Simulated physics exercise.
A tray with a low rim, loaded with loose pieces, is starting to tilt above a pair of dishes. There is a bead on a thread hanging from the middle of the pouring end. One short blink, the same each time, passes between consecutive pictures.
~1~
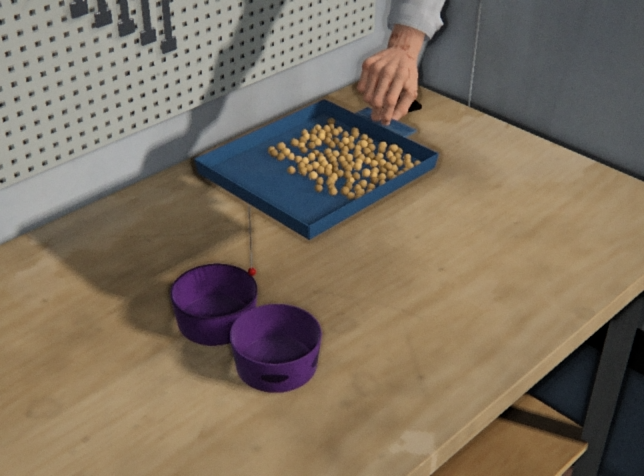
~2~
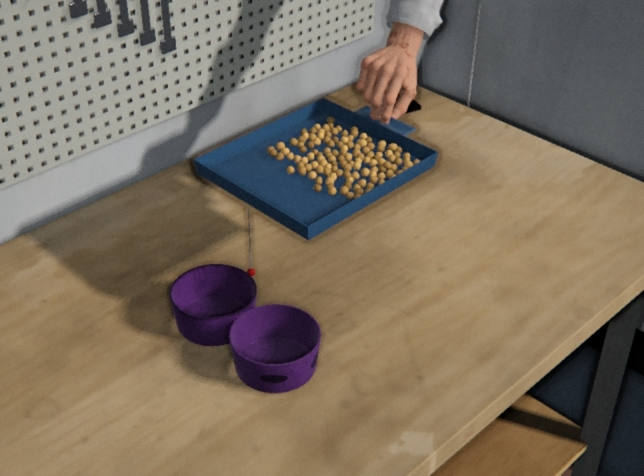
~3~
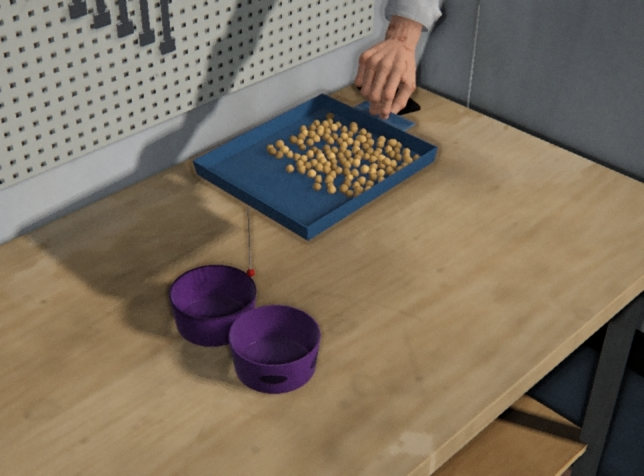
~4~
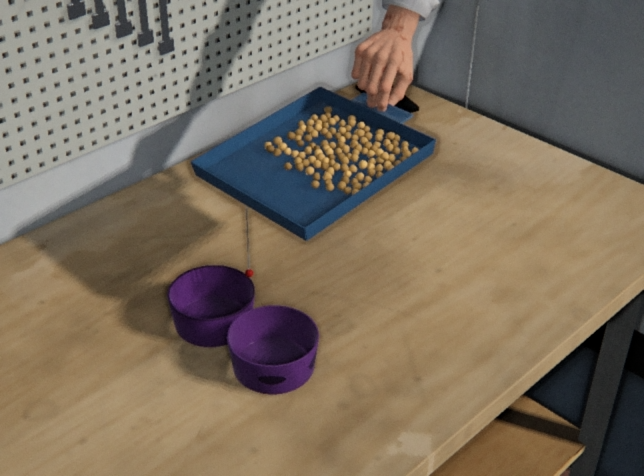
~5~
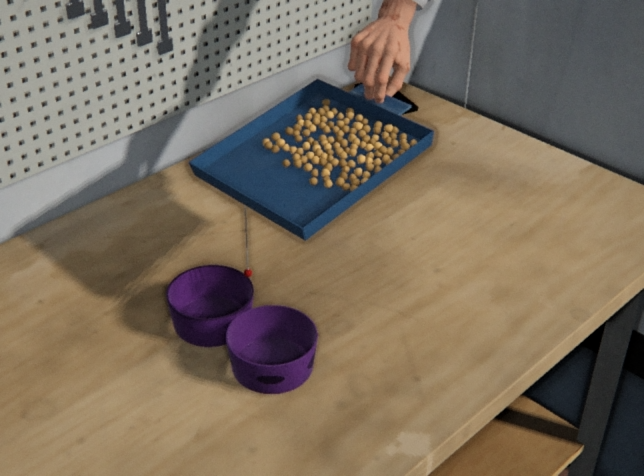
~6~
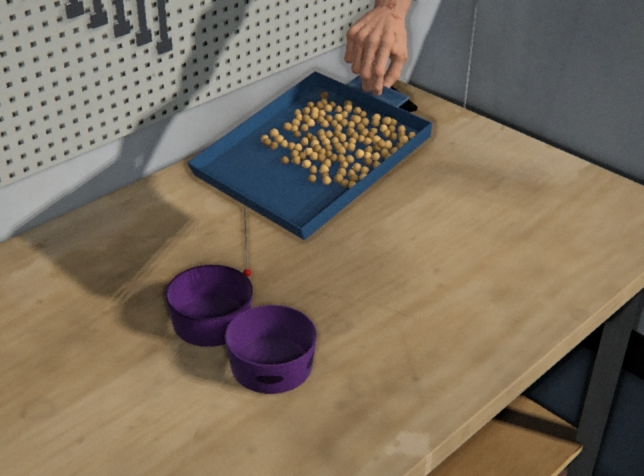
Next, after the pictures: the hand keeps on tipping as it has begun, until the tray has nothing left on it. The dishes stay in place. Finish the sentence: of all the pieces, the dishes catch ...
... most of them.
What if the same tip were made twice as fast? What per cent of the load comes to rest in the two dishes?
It would be some 80 in a hundred.
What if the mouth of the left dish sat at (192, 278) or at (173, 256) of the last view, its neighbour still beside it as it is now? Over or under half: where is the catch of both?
In the first position past half, in the second past half.
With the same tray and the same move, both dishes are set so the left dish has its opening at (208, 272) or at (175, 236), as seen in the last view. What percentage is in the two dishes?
Around 70 and then 20 per cent.
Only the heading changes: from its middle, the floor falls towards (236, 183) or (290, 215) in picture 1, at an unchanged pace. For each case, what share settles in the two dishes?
Case one 40 %; case two 70 %.
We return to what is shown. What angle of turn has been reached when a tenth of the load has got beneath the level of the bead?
110°, roughly.
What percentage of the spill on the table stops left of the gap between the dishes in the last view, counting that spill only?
About 100 %.
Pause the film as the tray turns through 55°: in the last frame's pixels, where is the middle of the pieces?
Centre estimate: (255, 183).
Soon, tray tipped steeply; nearly all on the tray; a stray few in the air.
A while on, tray tipped right over; nearly all on the tray; a stray few in the left dish; a stray few outside both; a stray few in the air.
Towards the end, tray tipped past a quarter turn; about a quarter in the right dish; about half in the left dish; about a quarter outside both.
Finally, tray tipped past a quarter turn; about a quarter in the right dish; about half in the left dish; about a quarter outside both.
